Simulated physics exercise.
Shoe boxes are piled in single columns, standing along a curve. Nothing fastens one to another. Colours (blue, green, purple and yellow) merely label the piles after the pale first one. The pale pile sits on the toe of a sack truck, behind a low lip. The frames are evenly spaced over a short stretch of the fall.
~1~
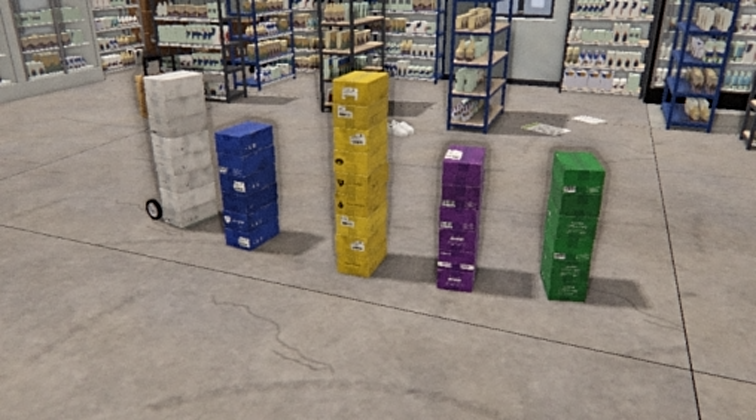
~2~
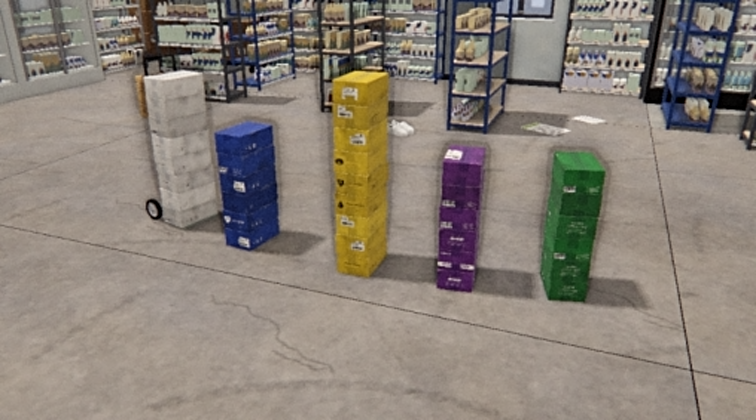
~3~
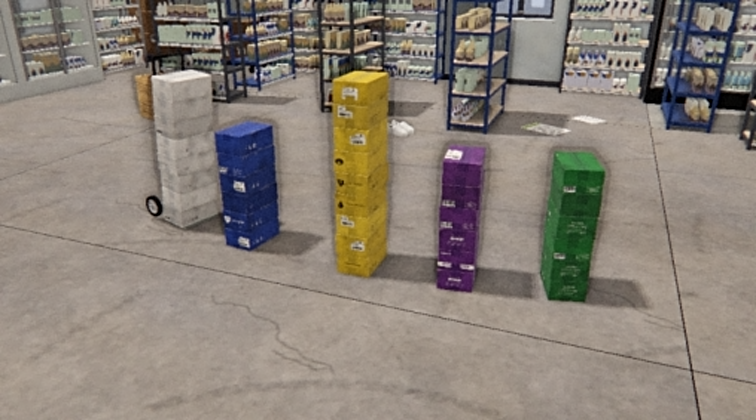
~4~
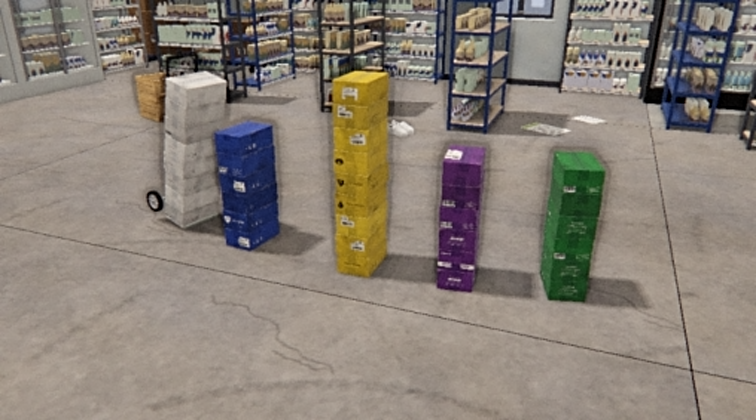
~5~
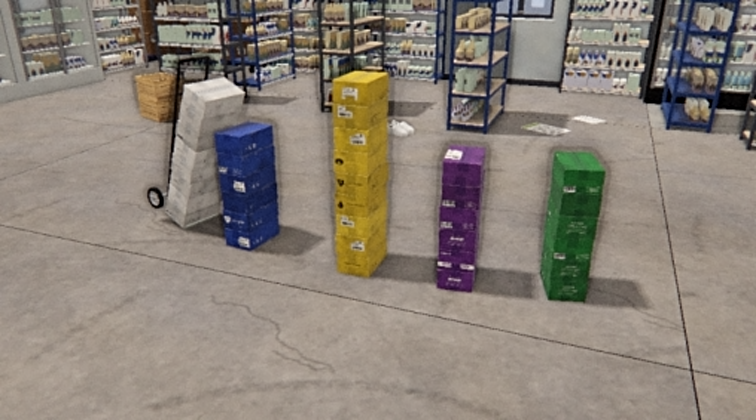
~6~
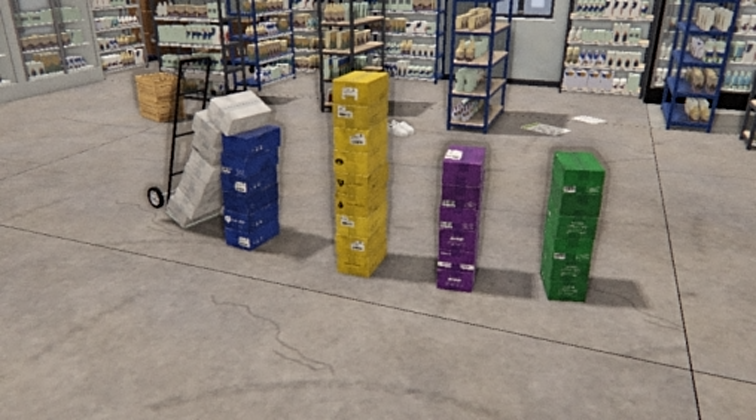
A tall white stack of boxes on a hand truck tilted to the right until it leaned against the blue stack, nudging it slightly, while the yellow, purple and green stacks stood still.
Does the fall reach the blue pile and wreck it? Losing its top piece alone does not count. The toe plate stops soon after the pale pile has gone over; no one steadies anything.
In the end the blue column collapses.
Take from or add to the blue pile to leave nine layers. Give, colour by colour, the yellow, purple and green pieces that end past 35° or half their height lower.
Down at the end: Yellow 8, purple 5, green 5.
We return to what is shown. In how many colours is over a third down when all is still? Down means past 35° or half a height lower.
The toll is 4.
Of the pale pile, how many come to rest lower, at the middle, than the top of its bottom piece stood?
4 pale pieces.
Soon after the last picture, 8 of the pale pile down; none of the 6 blue boxes down (0 of 27 in all colours); top blue box leaning clearly.
A little later, 7 of the pale pile down; 5 of the 6 blue boxes down (5 of 27 in all colours); top blue box leaning well over, some two heights lower; top yellow box leaning a little.
Later still, 7 of the pale pile down; 5 of the 6 blue boxes down (13 of 27 in all colours); top blue box leaning steeply, some four heights lower; top yellow box leaning steeply, some three heights lower.
After that, 7 of the pale pile down; 5 of the 6 blue boxes down (24 of 27 in all colours); top blue box leaning steeply, some four heights lower; top yellow box on its side.
At rest, 7 of the pale pile down; 5 of the 6 blue boxes down (24 of 27 in all colours); top blue box leaning steeply, some four heights lower; top purple box on its side. As the last picture would show them, middles, top blue box near (357, 234), top purple box near (695, 283).
